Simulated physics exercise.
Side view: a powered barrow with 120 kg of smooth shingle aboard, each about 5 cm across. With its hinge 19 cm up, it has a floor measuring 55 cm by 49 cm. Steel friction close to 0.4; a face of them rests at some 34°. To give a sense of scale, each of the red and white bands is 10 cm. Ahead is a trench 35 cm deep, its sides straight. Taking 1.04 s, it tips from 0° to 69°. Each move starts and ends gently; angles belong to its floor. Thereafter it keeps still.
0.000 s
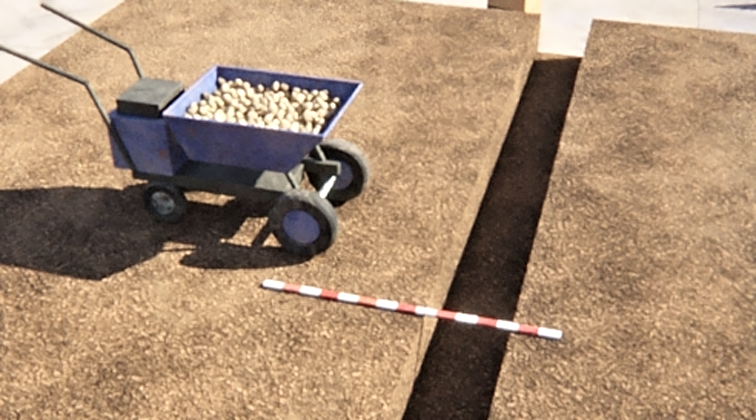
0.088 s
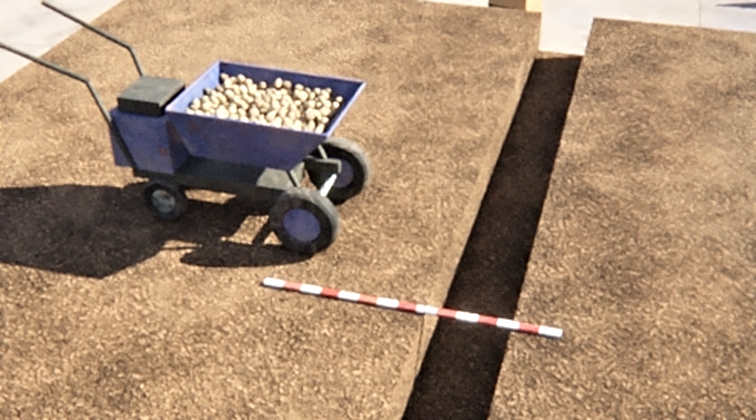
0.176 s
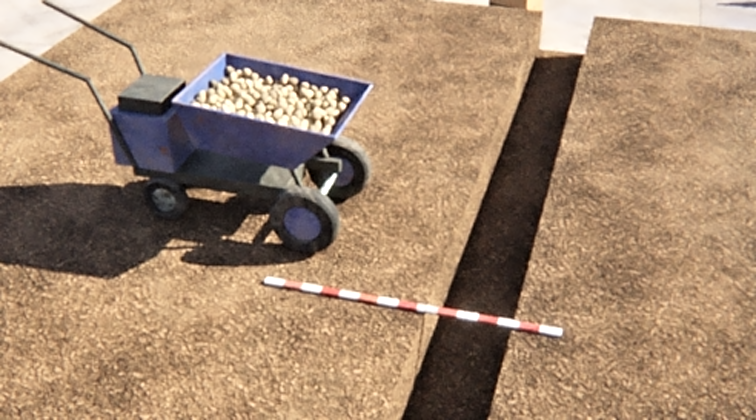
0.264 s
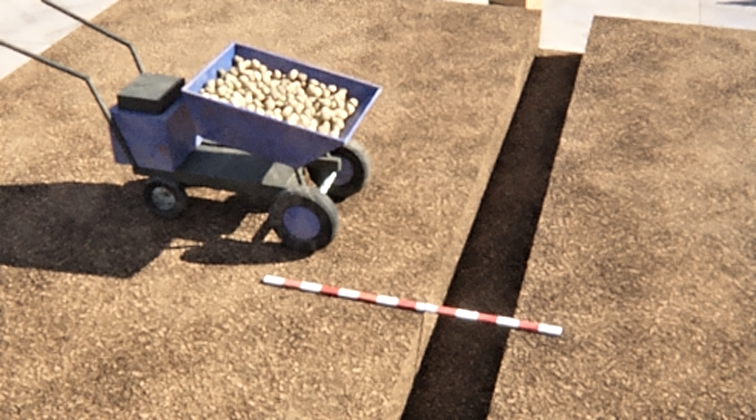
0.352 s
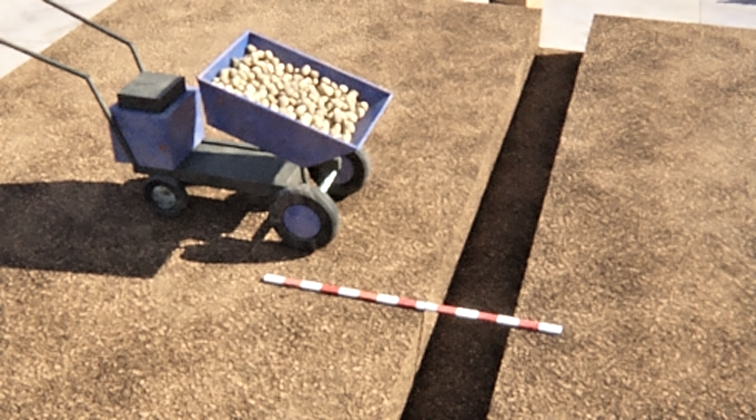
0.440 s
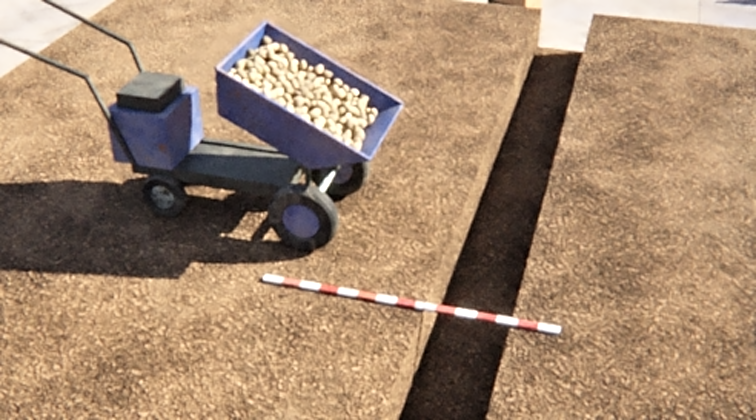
A small blue powered barrow loaded with pale, smooth stones stood still beside a straight, dark trench while its tray tilted, slowly at first, the back rising high and the front edge dipping toward the right.
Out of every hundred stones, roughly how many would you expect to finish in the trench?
Close to 96 in every hundred.
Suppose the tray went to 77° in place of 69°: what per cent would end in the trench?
About 90 per cent would end up in the trench.
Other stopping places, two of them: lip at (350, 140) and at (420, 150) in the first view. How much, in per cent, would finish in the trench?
That gives roughly 100 per cent and roughly 20 per cent.
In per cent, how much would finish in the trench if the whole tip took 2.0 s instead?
In that case, around 95%.
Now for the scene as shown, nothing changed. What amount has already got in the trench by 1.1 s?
By that moment, roughly 35 per cent of the load.
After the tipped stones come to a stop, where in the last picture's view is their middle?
Middle at around (488, 288), I'd say.
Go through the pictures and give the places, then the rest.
The tray is at 0°, its lip at (324, 137); the top of the load is at (261, 100), in the first frame.
Lip at (327, 136), floor tilted 1°, highest stones at (251, 96); the stones move at 0.3 m/s on average, in the second frame.
Lip at (335, 138), floor tilted 5°, highest stones at (235, 84); the stones move at 0.5 m/s on average, in the third frame.
Lip at (345, 142), floor tilted 11°, highest stones at (238, 72); the stones move at 0.7 m/s on average, in the fourth frame.
The tray is at 18°, its lip at (358, 149); the top of the load is at (250, 61); the stones move at 0.9 m/s on average, in the fifth frame.
The tray is at 27°, its lip at (369, 160); the top of the load is at (260, 53); the stones move at 0.9 m/s on average, in the sixth frame.
After 0.8 s the floor is at 58°; 100 % in the tray; the foremost stones are at (413, 173).
After 1.1 s the floor is at 69°; 53 % in the tray, 11 % short of the trench, 36 % in the trench; the foremost stones are at (510, 296).
After 1.5 s the floor is at 69°; 16 % in the tray, 9 % short of the trench, 76 % in the trench; the foremost stones are at (524, 280).
After 3.4 s the floor is at 69°; 0 % in the tray, 4 % short of the trench, 96 % in the trench; the foremost stones are at (525, 275).
